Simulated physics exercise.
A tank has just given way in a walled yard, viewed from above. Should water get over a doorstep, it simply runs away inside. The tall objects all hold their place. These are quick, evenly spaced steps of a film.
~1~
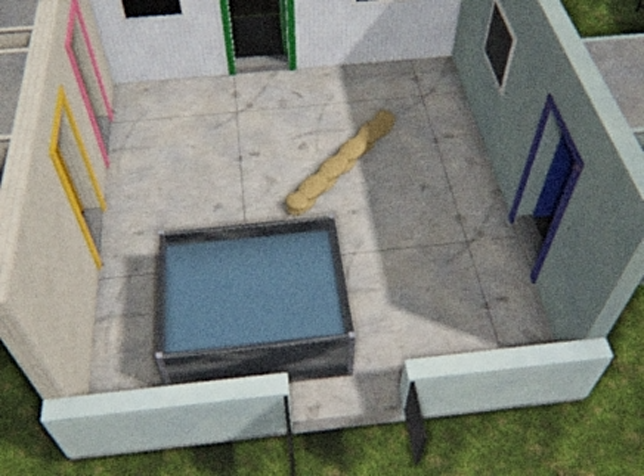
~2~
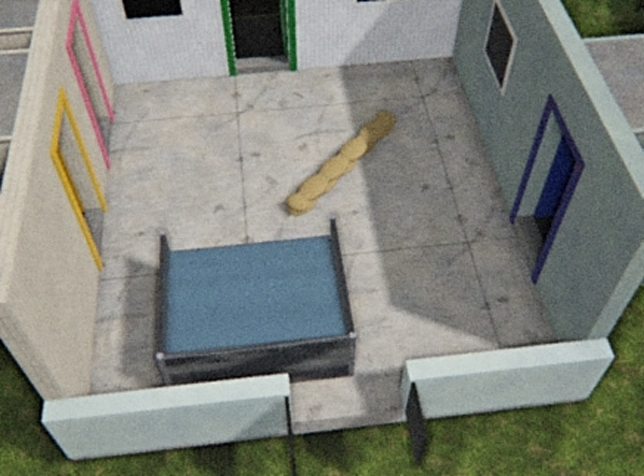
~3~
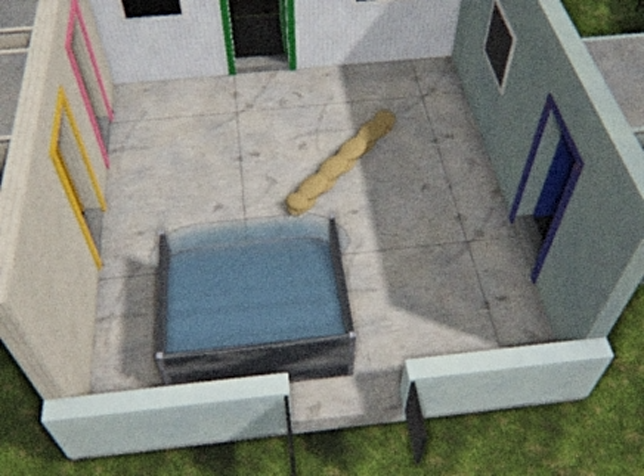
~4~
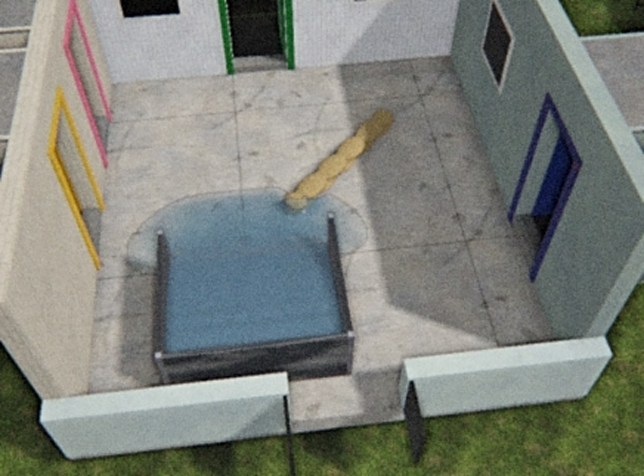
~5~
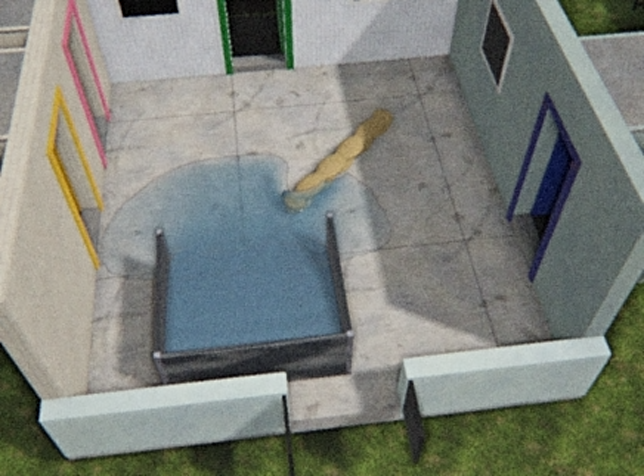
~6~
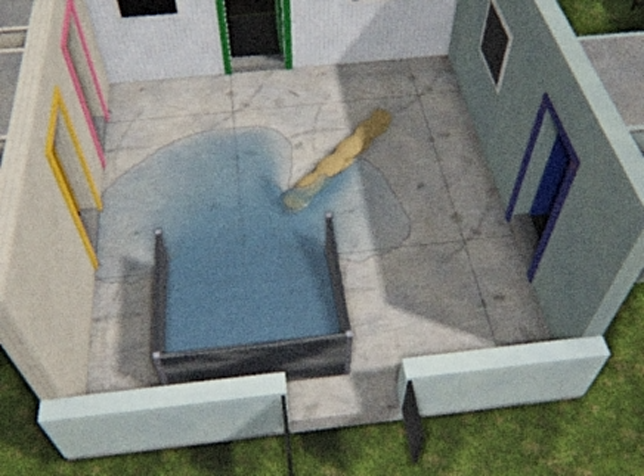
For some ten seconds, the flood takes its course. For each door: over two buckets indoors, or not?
Outcome: Most likely the green door gets too much water; most likely the pink door gets too much water; most likely the yellow door gets two buckets or less; most likely the blue door gets two buckets or less.
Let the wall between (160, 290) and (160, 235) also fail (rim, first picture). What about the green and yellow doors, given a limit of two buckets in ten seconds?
As I see it, the green one stays within bounds and the yellow one breaks the limit.
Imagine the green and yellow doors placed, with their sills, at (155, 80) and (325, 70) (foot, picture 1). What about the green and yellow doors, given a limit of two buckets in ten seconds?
Green: Exceeds the limit. Yellow: Exceeds the limit.
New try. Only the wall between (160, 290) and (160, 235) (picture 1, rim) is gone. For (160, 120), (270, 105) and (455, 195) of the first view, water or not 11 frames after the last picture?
Point by point: Swamped, untouched and untouched.
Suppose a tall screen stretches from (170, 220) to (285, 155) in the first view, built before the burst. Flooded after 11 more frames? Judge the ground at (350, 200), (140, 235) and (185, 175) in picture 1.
In order: Soaked, soaked, untouched.
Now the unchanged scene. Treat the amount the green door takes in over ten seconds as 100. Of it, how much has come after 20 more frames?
My estimate: Close to 95 per cent.
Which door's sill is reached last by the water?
I'd go with the blue-painted one.
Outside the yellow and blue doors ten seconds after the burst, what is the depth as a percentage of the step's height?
Estimate, in order: 60 and 20 percent.
A moment on, water covers 50 % of the floor; the green door under two buckets in, the pink door wet at the sill, nothing in, the yellow door wet at the sill, nothing in, the blue door not reached.
Next, water covers 60 % of the floor; the green door far over two buckets in, the pink door wet at the sill, nothing in, the yellow door wet at the sill, nothing in, the blue door not reached.
Then, water covers 70 % of the floor; the green door far over two buckets in, the pink door over two buckets in, the yellow door under two buckets in, the blue door wet at the sill, nothing in.
Later, water covers 85 % of the floor; the green door far over two buckets in, the pink door over two buckets in, the yellow door under two buckets in, the blue door wet at the sill, nothing in.
In the end, water covers 95 % of the floor; the green door far over two buckets in, the pink door over two buckets in, the yellow door under two buckets in, the blue door wet at the sill, nothing in.
